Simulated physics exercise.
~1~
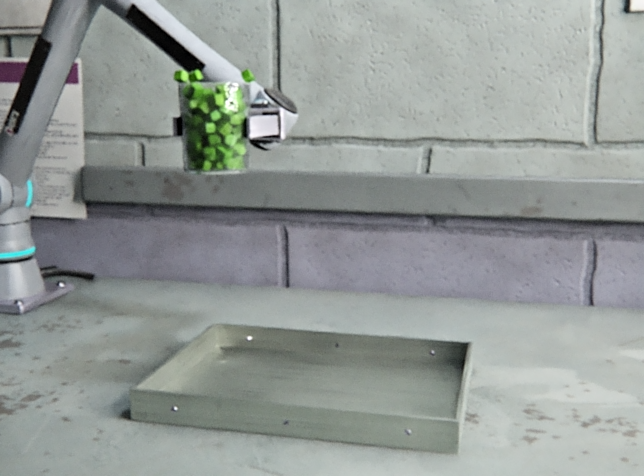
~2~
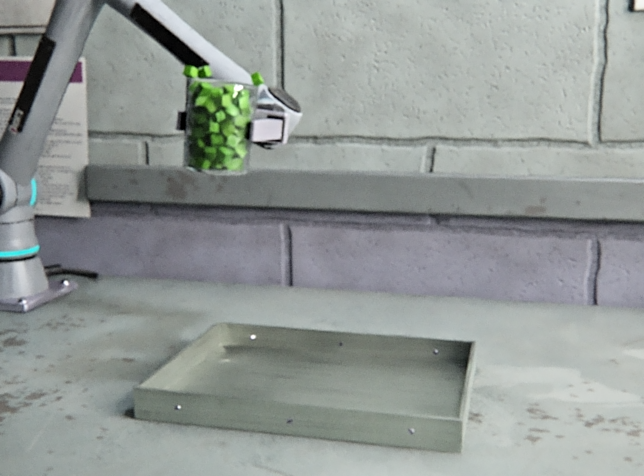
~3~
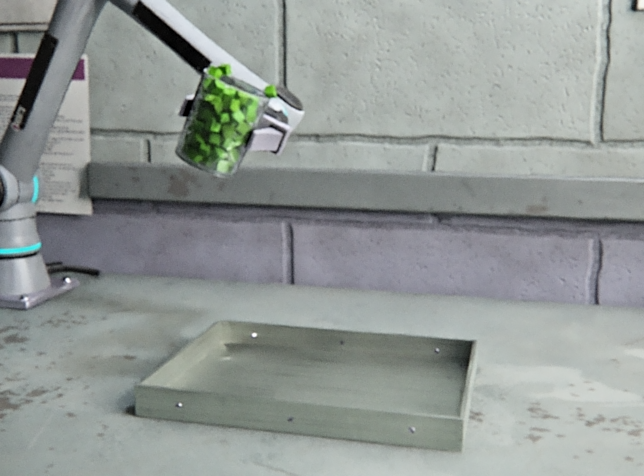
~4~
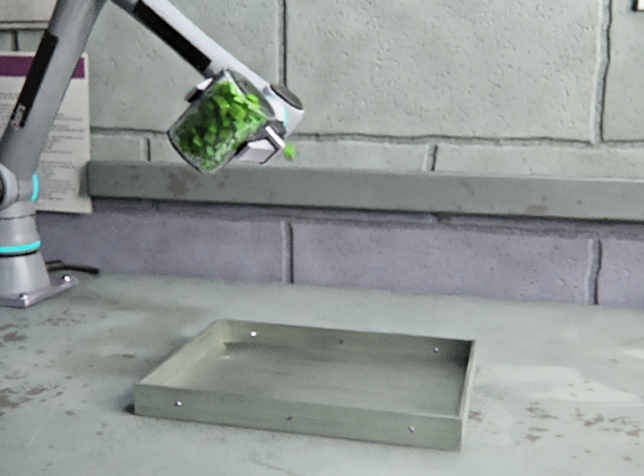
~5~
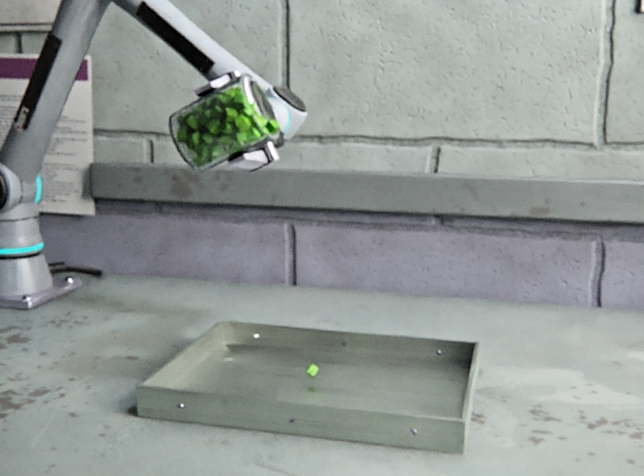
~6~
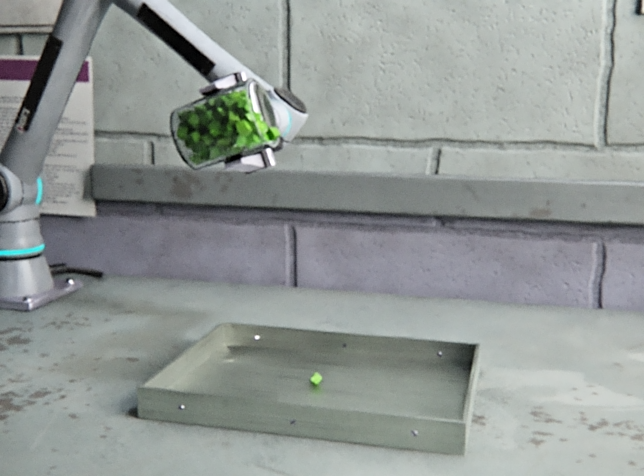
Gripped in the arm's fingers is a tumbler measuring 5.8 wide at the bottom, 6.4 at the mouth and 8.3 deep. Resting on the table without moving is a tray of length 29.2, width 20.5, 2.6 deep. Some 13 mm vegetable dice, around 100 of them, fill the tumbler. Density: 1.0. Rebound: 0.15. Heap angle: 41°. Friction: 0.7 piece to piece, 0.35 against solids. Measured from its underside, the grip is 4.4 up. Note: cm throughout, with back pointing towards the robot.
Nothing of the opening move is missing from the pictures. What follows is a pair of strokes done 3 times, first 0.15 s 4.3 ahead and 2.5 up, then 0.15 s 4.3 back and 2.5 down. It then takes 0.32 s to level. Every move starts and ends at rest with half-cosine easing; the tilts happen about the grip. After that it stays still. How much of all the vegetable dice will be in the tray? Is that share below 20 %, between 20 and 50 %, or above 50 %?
The share is above 50 %.
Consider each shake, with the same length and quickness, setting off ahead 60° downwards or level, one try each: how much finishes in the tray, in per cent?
I'd say close to 5 percent for the first and close to 40 percent for the second.
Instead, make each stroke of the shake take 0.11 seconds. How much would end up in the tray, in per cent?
That would give around 95 per cent.
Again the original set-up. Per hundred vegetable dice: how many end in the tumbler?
End share: Around 35 per cent.
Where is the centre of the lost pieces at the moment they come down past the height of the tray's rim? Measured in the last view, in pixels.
Centre: Roughly (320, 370).
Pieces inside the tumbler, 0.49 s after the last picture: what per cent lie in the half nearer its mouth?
Mouth half share: Roughly 70 %.
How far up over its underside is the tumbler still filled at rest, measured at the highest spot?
Around 4.5 cm up.
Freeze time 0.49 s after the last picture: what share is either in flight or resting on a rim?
3 %.
Then, 0.49 s after the last picture, tilted 71° forward, highest piece 30 above the table; 63 in the tumbler, 29 in the tray, 3 in flight or on a rim.
Then, 0.98 s after the last picture, tilted 62° forward, highest piece 26 above the table; 51 in the tray, 34 in the tumbler, 10 in flight or on a rim.
Then, 1.42 s after the last picture, level, highest piece 27 above the table; 61 in the tray, 34 in the tumbler.
Then, 2.47 s after the last picture, level, highest piece 27 above the table; 61 in the tray, 34 in the tumbler.
Final count, 61 in the tray, 34 in the tumbler. That is 64 % in the tray.
